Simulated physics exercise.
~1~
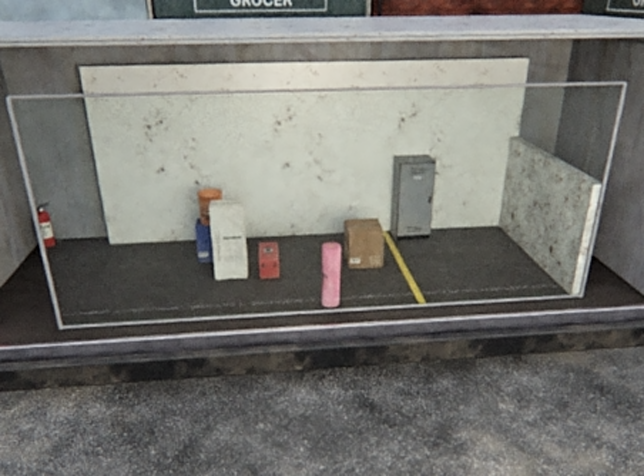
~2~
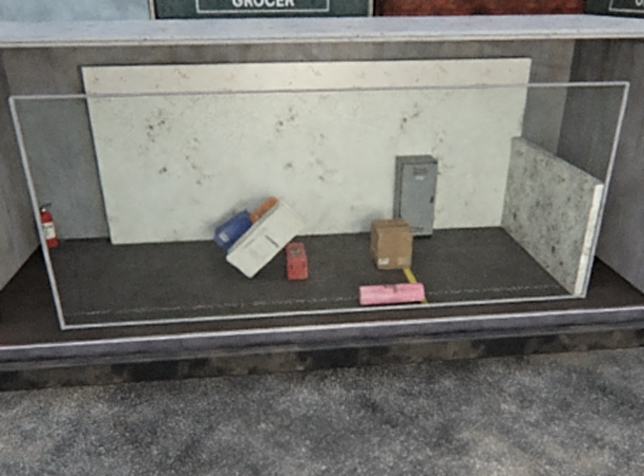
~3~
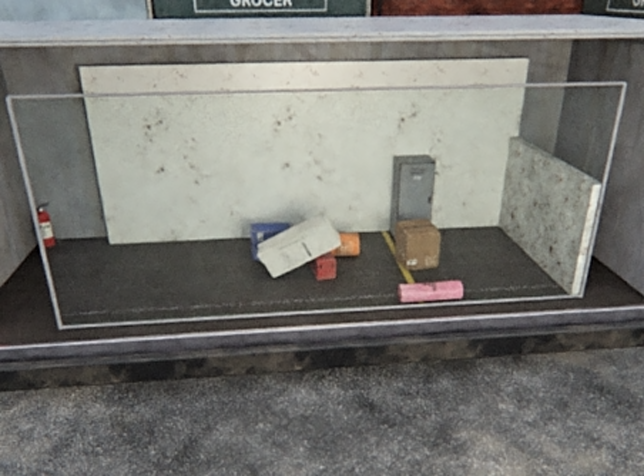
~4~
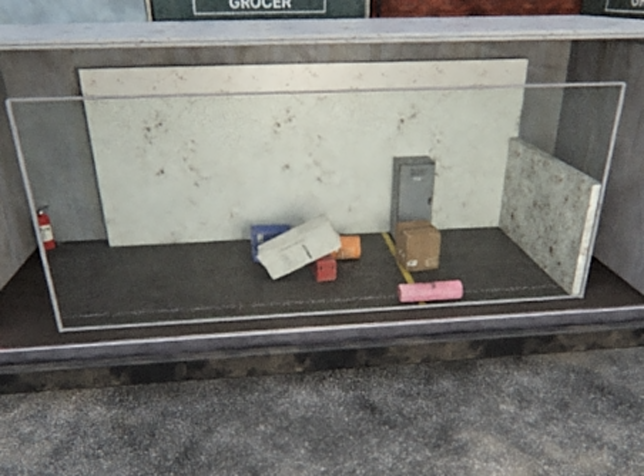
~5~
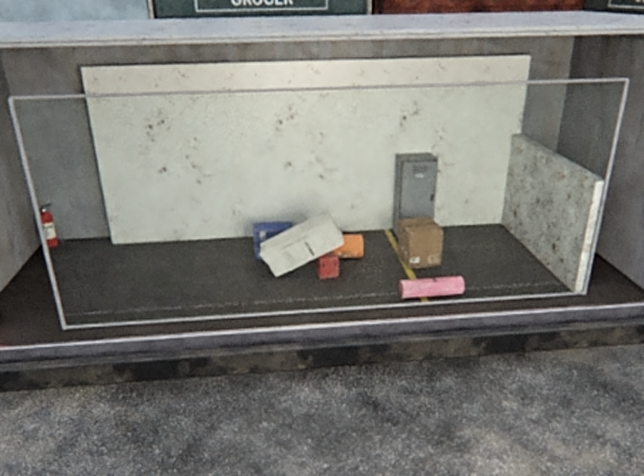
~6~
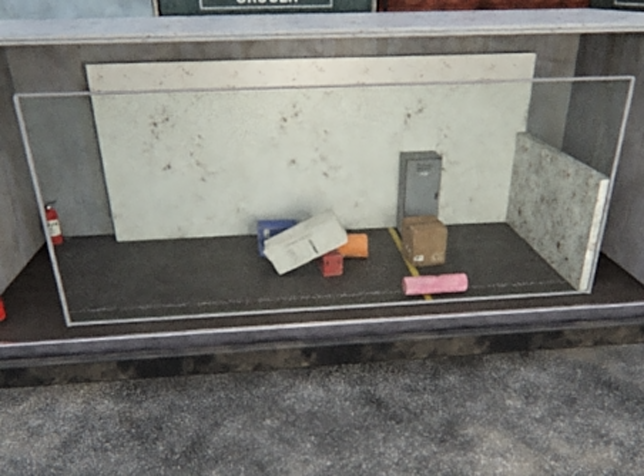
White tall box toppling among sliding cartons and a red toolbox, pink roll falling, brown carton coming to rest past yellow line.
